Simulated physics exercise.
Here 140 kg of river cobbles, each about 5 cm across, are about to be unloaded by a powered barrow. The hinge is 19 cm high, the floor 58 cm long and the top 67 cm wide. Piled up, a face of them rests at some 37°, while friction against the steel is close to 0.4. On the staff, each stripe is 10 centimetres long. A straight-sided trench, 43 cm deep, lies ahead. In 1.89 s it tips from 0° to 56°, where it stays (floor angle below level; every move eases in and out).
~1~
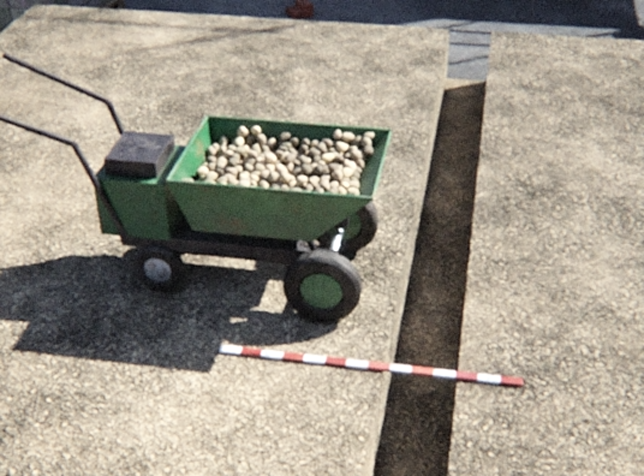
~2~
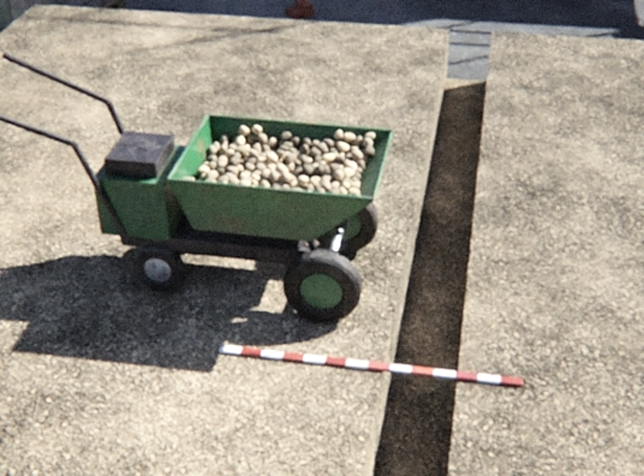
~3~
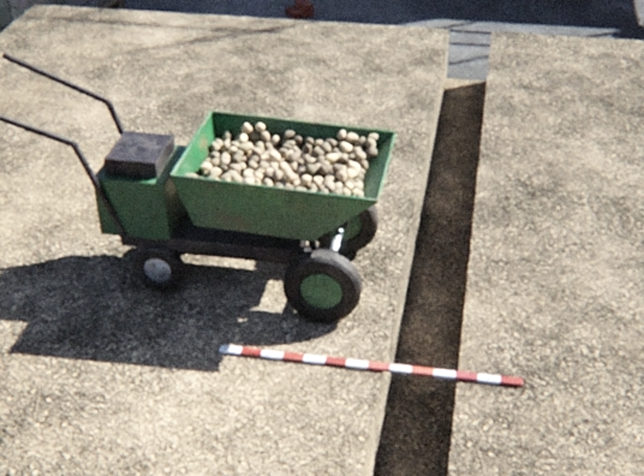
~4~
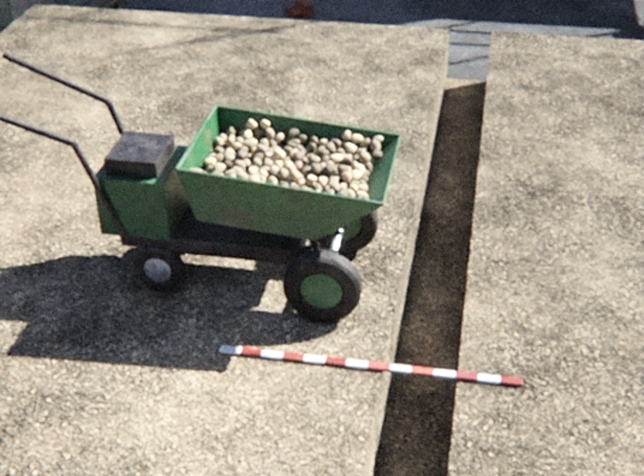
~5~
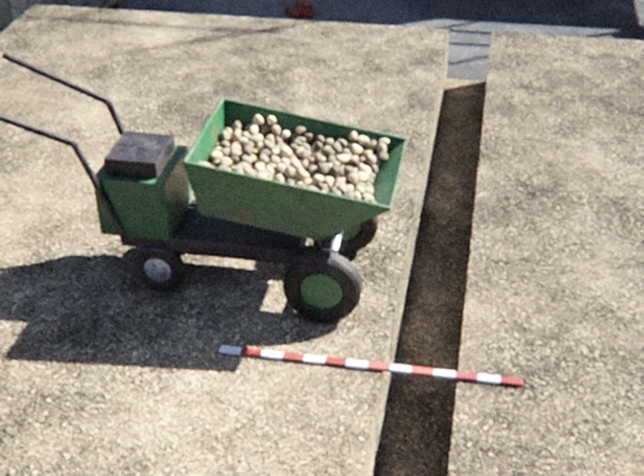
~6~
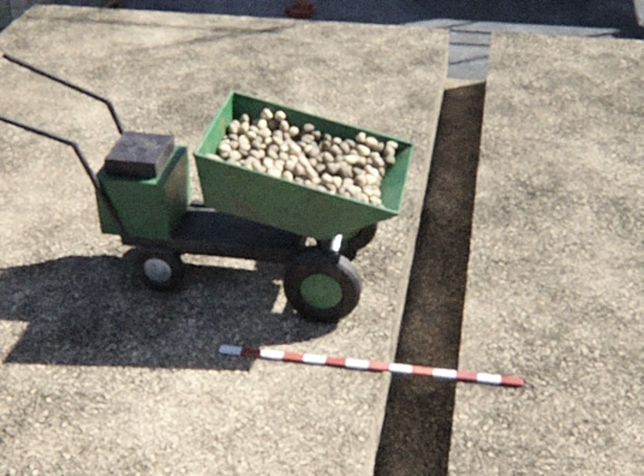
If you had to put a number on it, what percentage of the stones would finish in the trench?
I'd put it at about 43 percent.
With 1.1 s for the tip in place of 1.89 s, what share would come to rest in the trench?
With that timing, about 35 per cent.
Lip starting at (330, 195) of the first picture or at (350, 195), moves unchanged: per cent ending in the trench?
75 %, then 60 %.
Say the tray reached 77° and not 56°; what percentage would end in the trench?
It would be close to 35 percent.
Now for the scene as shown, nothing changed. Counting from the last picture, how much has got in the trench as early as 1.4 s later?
Around 5 per cent of it, at that instant.
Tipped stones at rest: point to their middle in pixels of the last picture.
The middle should be near (465, 292).
Then, 0.8 s after the last picture the floor is at 47°, 100 % in the tray; the foremost stones are at (433, 217).
Then, 1.4 s after the last picture the floor is at 56°, 79 % in the tray, 6 % in the trench, 15 % past the trench; the foremost stones are at (512, 298).
Then, 1.7 s after the last picture the floor is at 56°, 54 % in the tray, 10 % in the trench, 36 % past the trench; the foremost stones are at (581, 315).
Then, 3.7 s after the last picture the floor is at 56°, 15 % in the tray, 43 % in the trench, 42 % past the trench; the foremost stones are past the picture's edge.
